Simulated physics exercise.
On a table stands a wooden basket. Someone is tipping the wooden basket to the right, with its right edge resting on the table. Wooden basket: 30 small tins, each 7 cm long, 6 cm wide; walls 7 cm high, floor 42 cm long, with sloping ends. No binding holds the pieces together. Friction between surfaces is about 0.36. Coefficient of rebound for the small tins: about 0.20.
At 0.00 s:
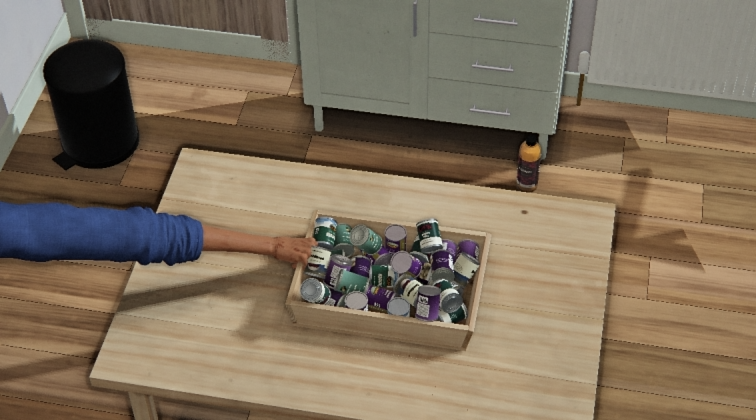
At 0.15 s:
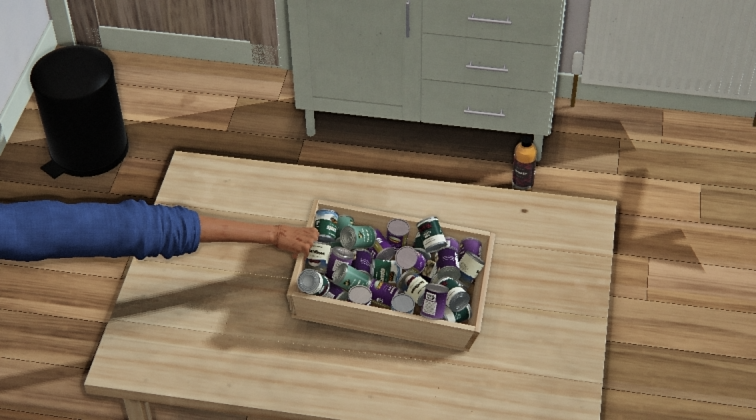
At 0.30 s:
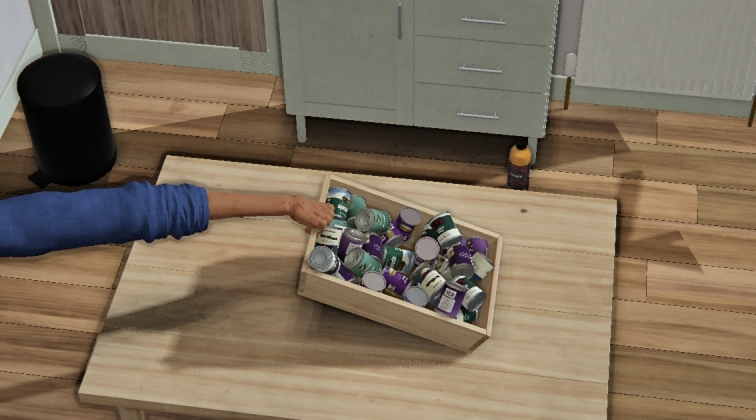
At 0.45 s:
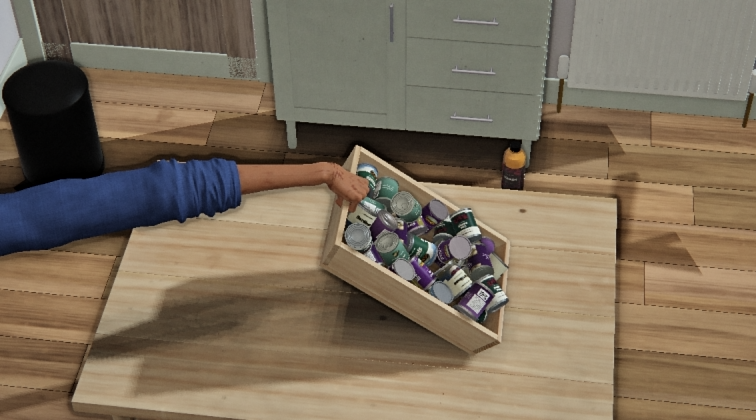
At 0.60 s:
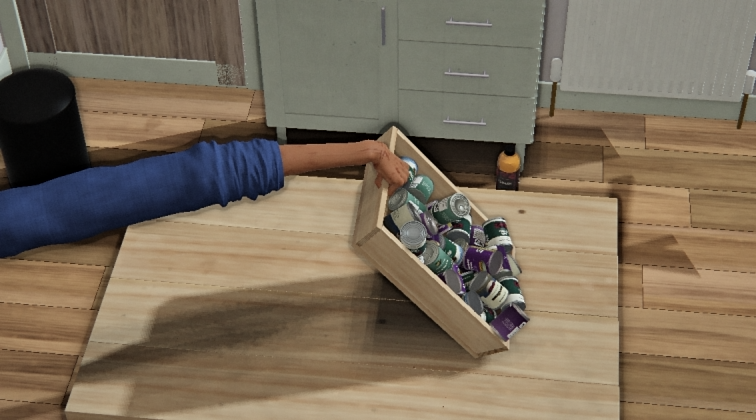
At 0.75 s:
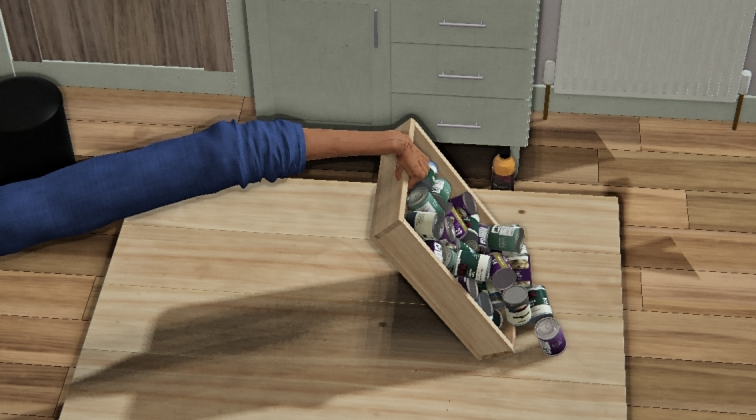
A hand at the end of a blue-sleeved arm lifted the left side of a wooden box of small green and purple tins, tilting it steeply rightward until a couple tumbled onto the table.
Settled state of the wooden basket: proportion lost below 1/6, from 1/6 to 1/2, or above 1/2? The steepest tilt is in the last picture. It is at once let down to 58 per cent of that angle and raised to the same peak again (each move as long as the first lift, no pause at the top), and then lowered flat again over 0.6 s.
From 1/6 to 1/2.
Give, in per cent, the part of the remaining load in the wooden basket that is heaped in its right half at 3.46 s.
It works out to around 70 in a hundred.
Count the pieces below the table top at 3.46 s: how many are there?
Around 4, roughly.
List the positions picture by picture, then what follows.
In the first picture (each is followed by its nearest rim corner in this view; the camera moves round a little), wooden basket, (469, 328); 0° from level; none out.
Wooden basket, (475, 329); 6° from level, in the second picture.
Wooden basket, (486, 332); 20° from level, in the third picture.
Wooden basket, (498, 338); 37° from level, in the fourth picture.
Wooden basket, (507, 344); 51° from level, in the fifth picture.
Wooden basket, (513, 348); 57° from level; 2 out, the lowest tin at (537, 305), in the sixth picture.
After 1.18 s, tilt 42°; wooden basket 21 in, 9 out.
After 1.72 s, tilt 38°; wooden basket 21 in, 9 out.
After 2.48 s, tilt 38°; wooden basket 20 in, 10 out.
Final count (at 3.46 s), wooden basket 19 in, 11 out. Asked share, 11 of 30, 37 per cent.
